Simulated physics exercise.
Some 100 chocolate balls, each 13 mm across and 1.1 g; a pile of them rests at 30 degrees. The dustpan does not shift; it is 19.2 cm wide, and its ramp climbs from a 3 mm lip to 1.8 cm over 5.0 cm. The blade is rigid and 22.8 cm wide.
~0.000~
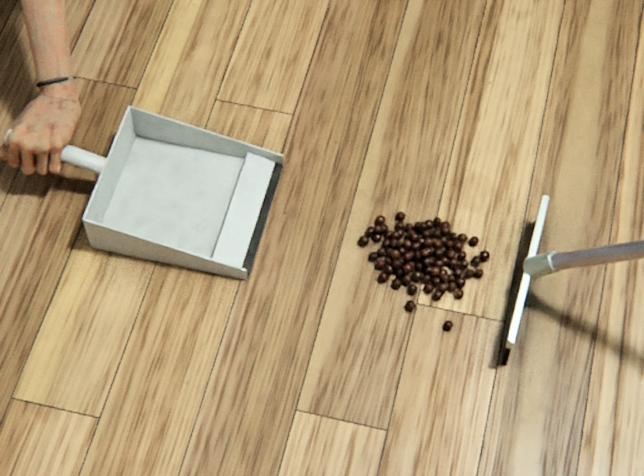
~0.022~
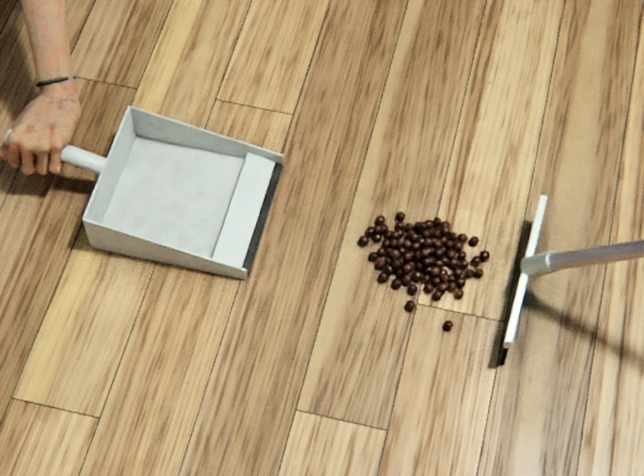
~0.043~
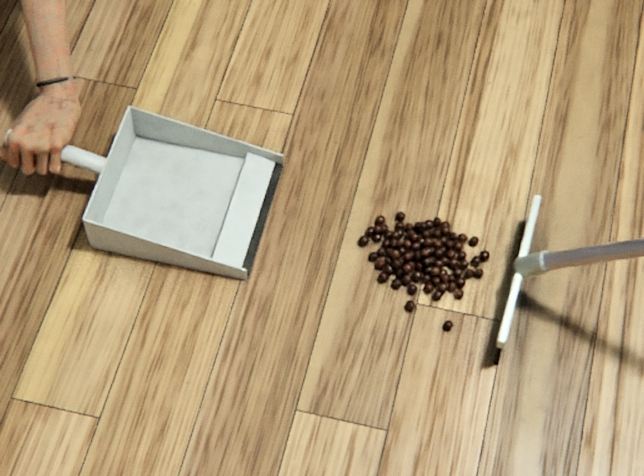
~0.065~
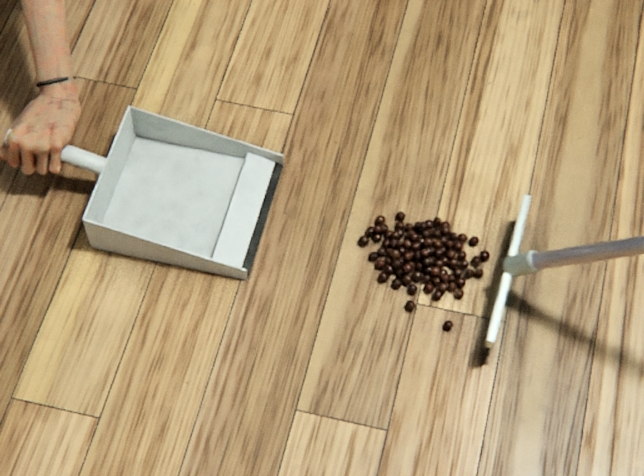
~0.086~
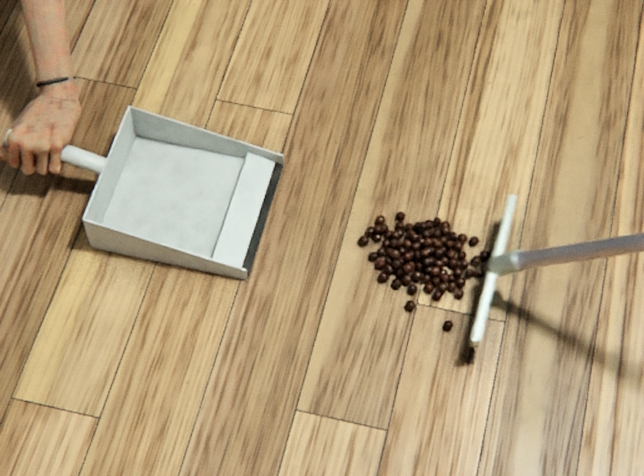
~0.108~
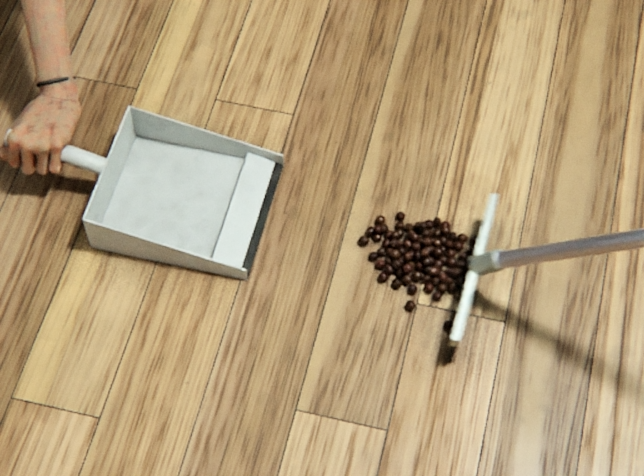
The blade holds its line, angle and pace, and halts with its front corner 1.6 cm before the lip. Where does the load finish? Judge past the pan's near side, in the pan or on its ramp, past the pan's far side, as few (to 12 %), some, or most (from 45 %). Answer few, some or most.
Past the pan's near side: Some; in the pan or on its ramp: Some; past the pan's far side: Some.
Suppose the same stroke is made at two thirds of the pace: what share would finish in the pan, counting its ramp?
In that case some 25 per cent.
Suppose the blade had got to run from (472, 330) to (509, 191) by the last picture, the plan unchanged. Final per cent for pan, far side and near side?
Pan 45, far 20, near 10.
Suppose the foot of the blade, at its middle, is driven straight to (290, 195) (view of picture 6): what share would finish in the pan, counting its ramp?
Some 40 per cent.
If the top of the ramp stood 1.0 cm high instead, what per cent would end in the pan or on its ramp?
It would be near 35 per cent.
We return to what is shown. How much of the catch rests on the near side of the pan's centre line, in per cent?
Roughly 70 per cent.
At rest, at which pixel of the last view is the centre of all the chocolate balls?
Near (229, 222).
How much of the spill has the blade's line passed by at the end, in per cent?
Roughly 5 per cent.
After 0.24 s, middle of the blade 14 cm from the lip; 0 % over the lip, far side 5 %, near side 10 %.
Then, at 0.32 s, middle of the blade 5 cm from the lip; 0 % over the lip, far side 15 %, near side 20 %.
After 0.54 s, middle of the blade 2 cm from the lip; 40 % over the lip, far side 20 %, near side 20 %.
By 2.0 s all is still; near side 20 %, pan 30 %, far side 20 %, in front of the lip or behind the blade 30 %.
